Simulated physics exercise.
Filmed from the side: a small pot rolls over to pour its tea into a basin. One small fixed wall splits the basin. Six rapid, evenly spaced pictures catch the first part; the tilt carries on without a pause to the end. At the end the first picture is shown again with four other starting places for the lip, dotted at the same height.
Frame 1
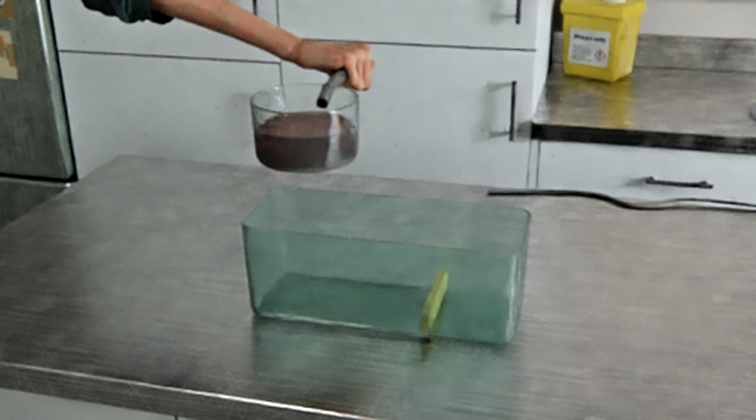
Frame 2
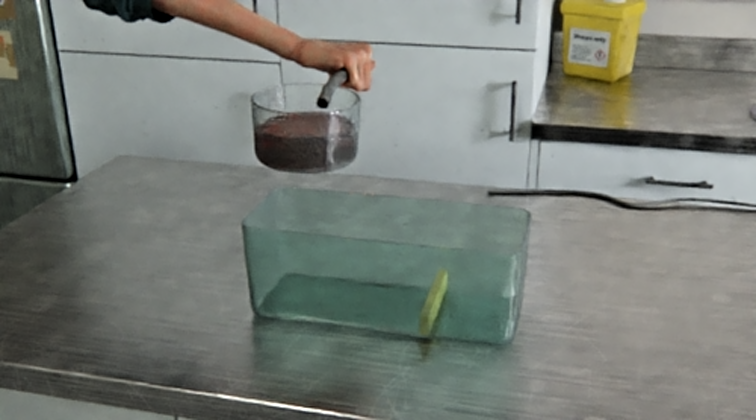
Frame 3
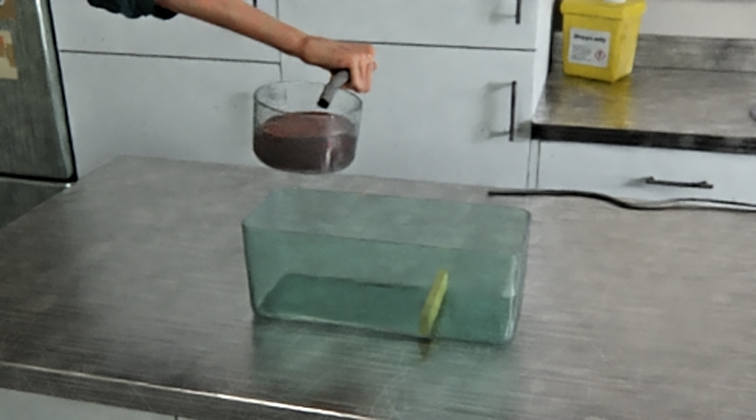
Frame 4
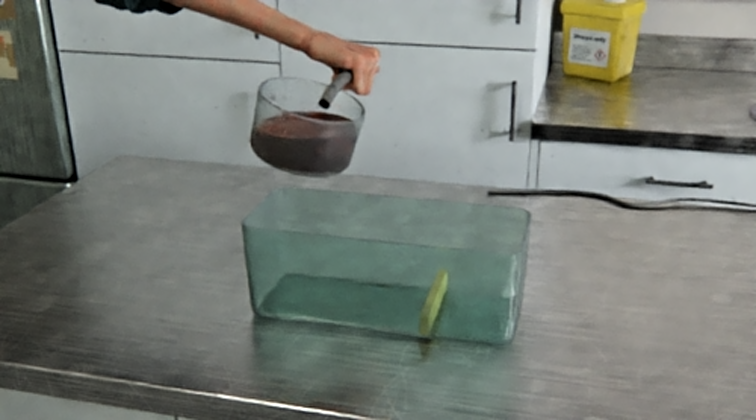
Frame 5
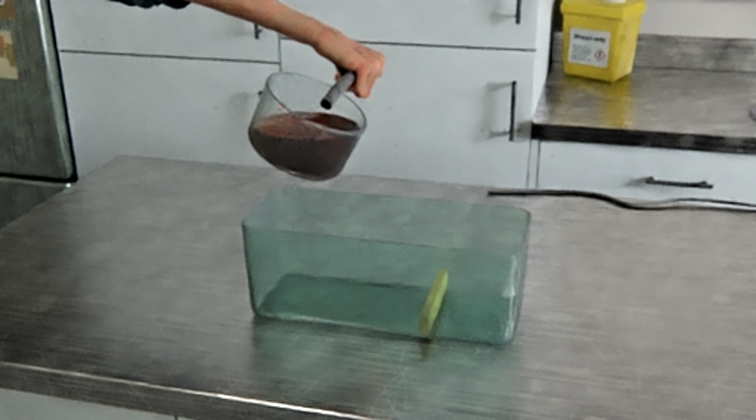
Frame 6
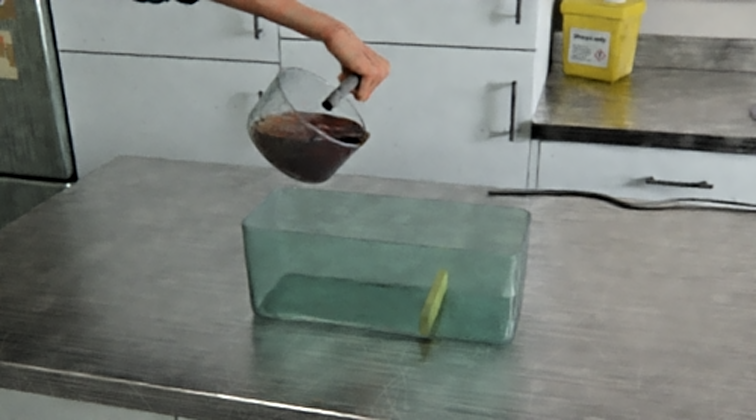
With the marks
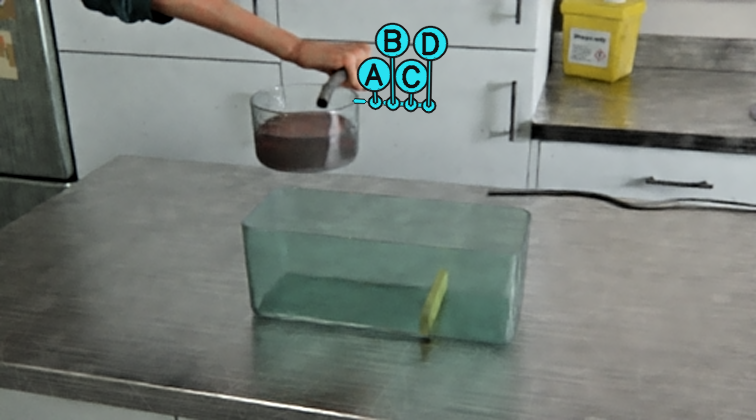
A hand holds a glass pot of dark tea above a clear basin and tilts it.
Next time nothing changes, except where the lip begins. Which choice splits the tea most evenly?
Best: B.
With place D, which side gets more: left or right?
More ends on the right.
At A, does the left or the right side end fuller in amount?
More ends on the left.
On the marked copy, A at (375, 102); B at (393, 103); C at (410, 104); D at (428, 105).
For place A, about 78 % ends left of the wall and 21 % right of it.
For place B, about 50 % ends left of the wall and 50 % right of it.
For place C, about 34 % ends left of the wall and 66 % right of it.
For place D, about 19 % ends left of the wall and 81 % right of it.
